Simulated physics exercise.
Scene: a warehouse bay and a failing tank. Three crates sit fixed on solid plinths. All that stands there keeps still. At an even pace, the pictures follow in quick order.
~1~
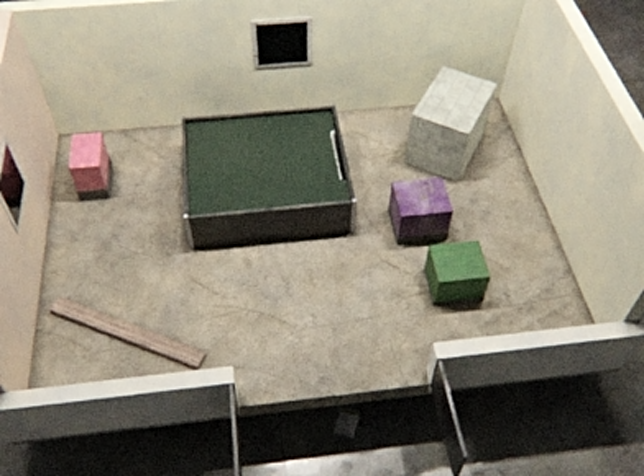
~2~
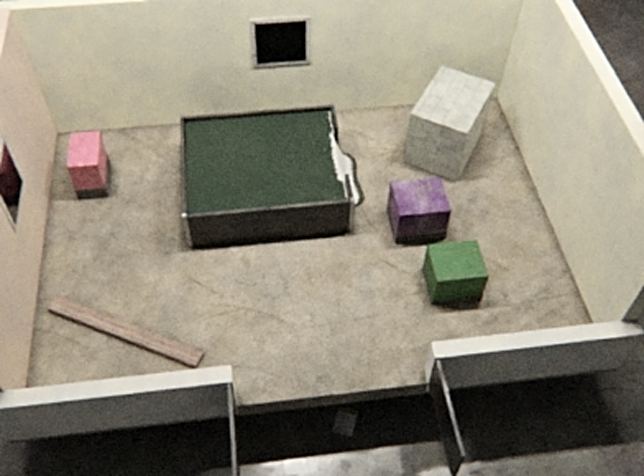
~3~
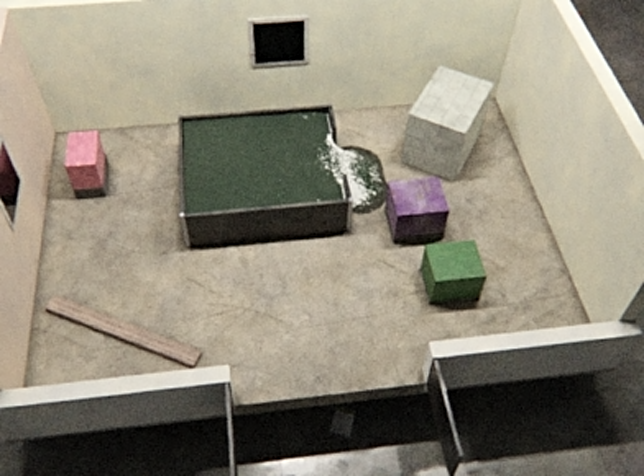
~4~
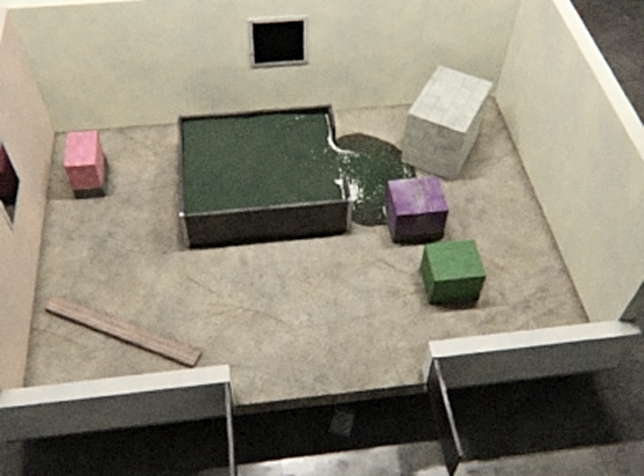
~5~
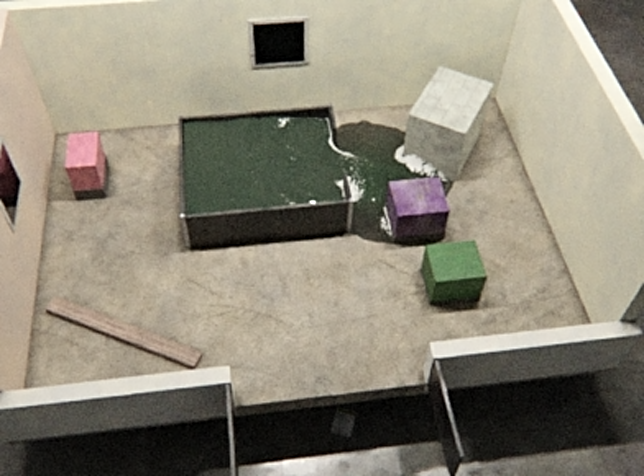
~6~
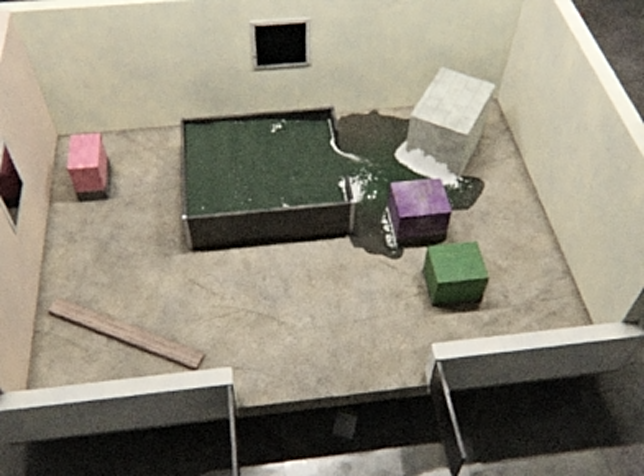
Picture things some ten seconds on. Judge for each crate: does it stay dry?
Outcome: Green crate: Becomes wet. Purple crate: Becomes wet. Pink crate: Remains dry.
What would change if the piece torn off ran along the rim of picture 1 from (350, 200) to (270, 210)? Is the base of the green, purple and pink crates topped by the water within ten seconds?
Result: Green crate is swamped; purple crate is not reached; pink crate is not reached.
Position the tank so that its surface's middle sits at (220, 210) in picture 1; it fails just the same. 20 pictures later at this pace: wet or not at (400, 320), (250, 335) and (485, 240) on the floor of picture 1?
One after the other: Wet, dry, covered.
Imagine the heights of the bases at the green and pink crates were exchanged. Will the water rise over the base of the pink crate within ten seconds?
Then: The pink crate is reached.
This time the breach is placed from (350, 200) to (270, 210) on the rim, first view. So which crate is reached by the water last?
Answer: The pink one.
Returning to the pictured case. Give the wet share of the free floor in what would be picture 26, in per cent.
About 40 %.
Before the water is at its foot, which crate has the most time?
Answer: The one in pink.
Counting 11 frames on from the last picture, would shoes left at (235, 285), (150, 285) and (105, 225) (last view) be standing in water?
First spared, second spared, third spared.
A moment on, water covers 20 % of the floor; the green crate water round its plinth, the purple crate water round its plinth, the pink crate not reached.
Next, water covers 35 % of the floor; the green crate water round its plinth, the purple crate water round its plinth, the pink crate not reached.
Then, water covers 40 % of the floor; the green crate water round its plinth, the purple crate water round its plinth, the pink crate not reached.
Later, water covers 75 % of the floor; the green crate water round its plinth, the purple crate water round its plinth, the pink crate water round its plinth.
In the end, water covers 95 % of the floor; the green crate was topped, the purple crate was topped, the pink crate stayed above the water.
